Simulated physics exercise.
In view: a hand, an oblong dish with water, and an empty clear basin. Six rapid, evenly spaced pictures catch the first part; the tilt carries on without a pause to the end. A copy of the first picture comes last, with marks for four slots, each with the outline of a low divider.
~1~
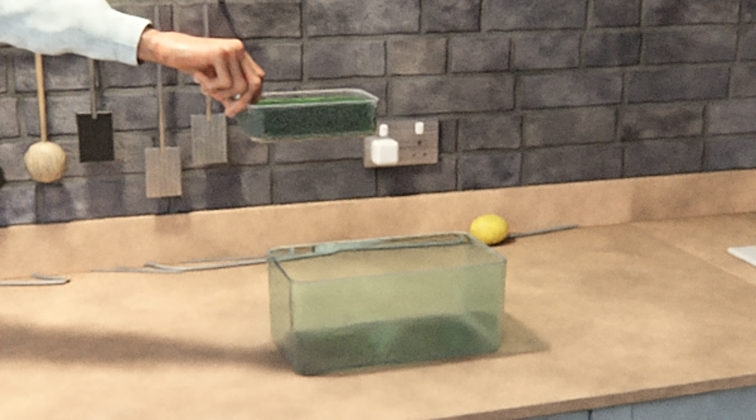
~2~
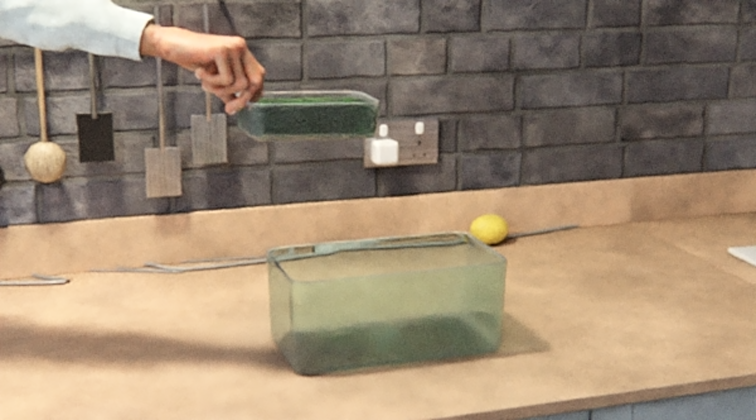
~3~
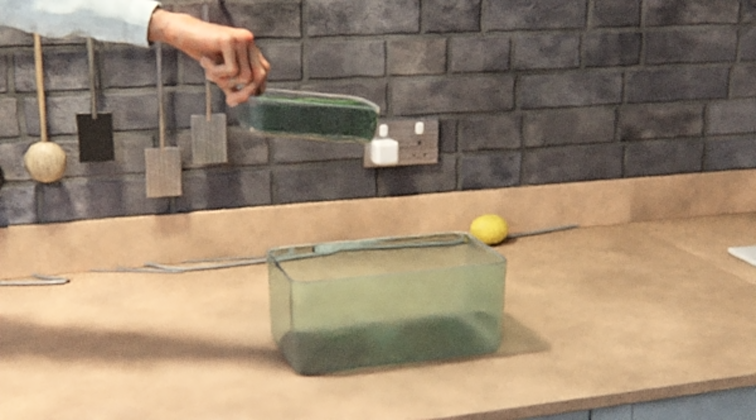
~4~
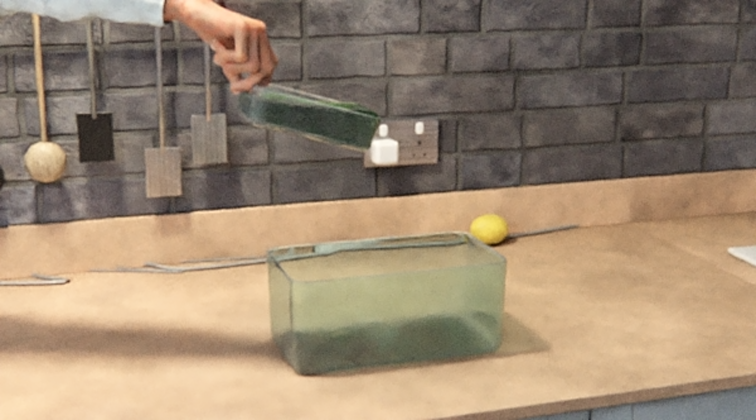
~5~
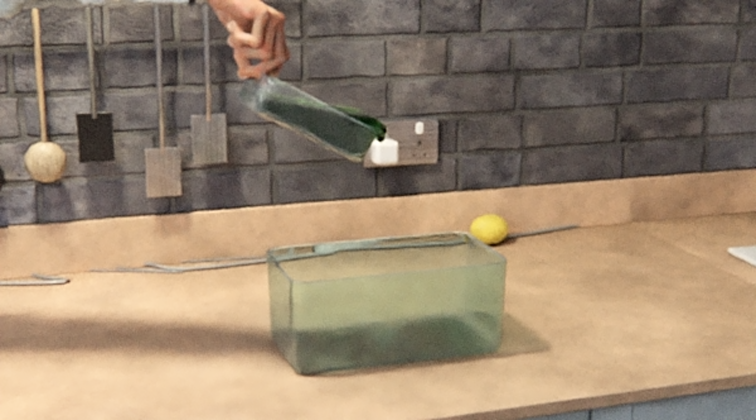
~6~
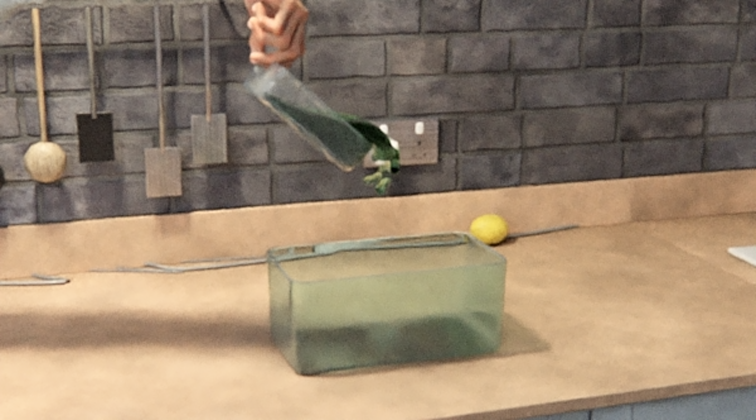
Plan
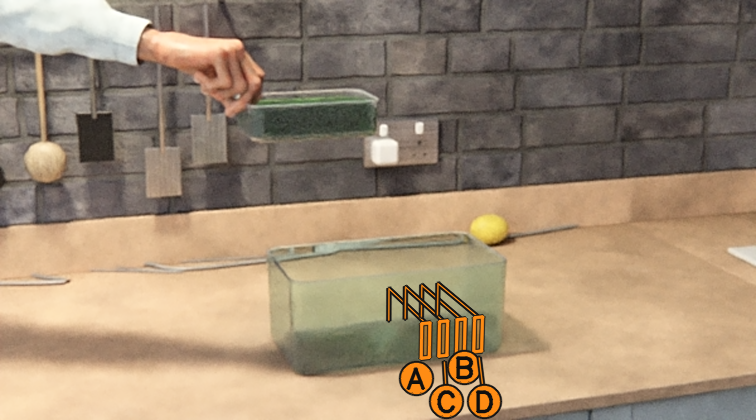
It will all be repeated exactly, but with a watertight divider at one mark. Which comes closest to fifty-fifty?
C beats the others.
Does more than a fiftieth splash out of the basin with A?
Yes, it does.
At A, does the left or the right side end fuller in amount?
The right one.
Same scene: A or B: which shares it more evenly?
The answer is A.
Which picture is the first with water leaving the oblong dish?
In picture 4.
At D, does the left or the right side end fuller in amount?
The left one.
In orange, A at (426, 364); B at (461, 359); C at (444, 361); D at (479, 357).
With A, about 26 % ends left of the wall and 68 % right of it; 6 % is lost outside.
With B, about 81 % ends left of the wall and 11 % right of it; 8 % is lost outside.
With C, about 46 % ends left of the wall and 48 % right of it; 6 % is lost outside.
With D, about 89 % ends left of the wall and 5 % right of it; 6 % is lost outside.
